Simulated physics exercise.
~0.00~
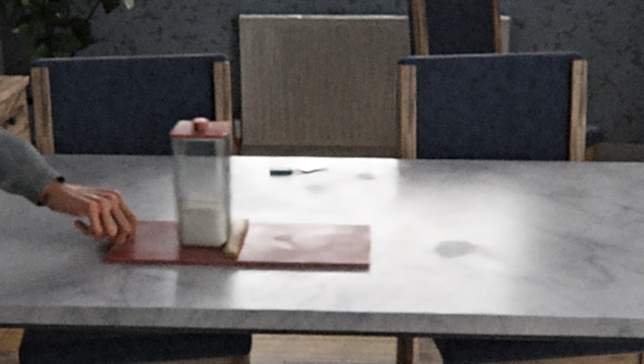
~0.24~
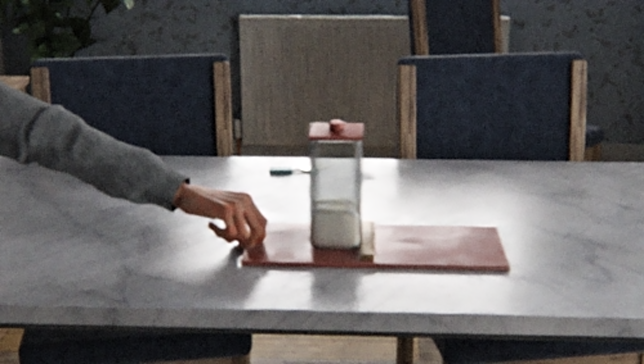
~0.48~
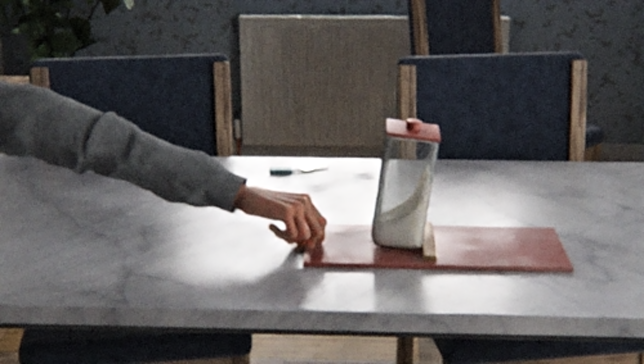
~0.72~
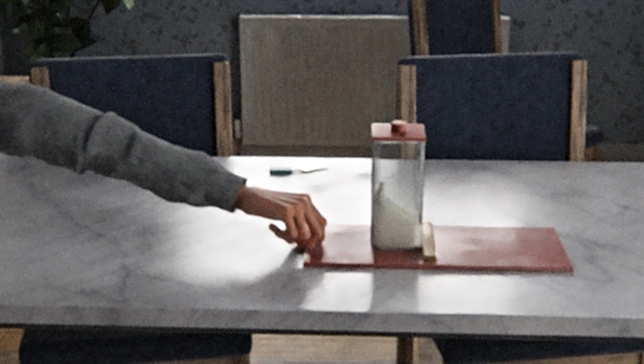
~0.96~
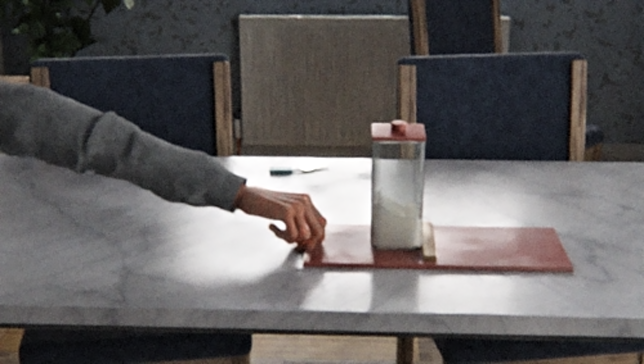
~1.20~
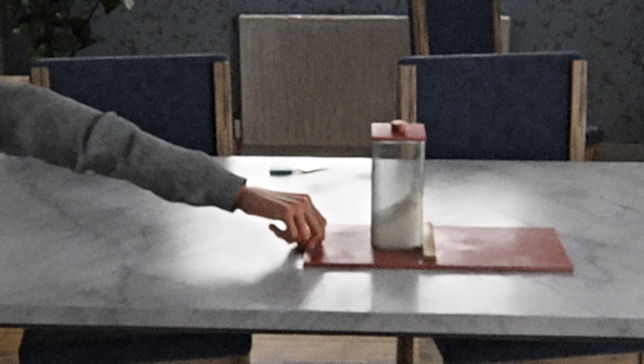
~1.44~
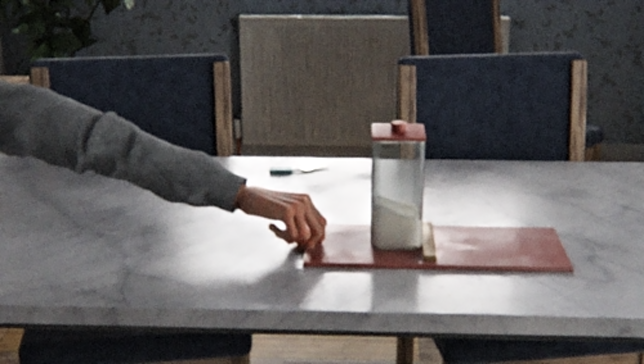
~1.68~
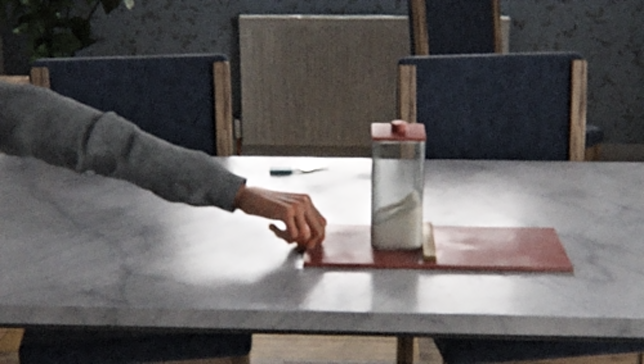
A clear, capped flask with a reddish lid, partly filled with white milk, stands on a flat red board atop a grey marbled table, its foot near a small pale wooden batten. The table is seen from the side, with dark blue wood-framed chairs and a pale panel behind it. A hand in a grey sleeve reaches in from the left and slides the board to the right. As the board stops, the flask tips slightly rightward and the milk slopes up inside. The flask then settles upright, and the milk sways while the hand stays at the board's edge.
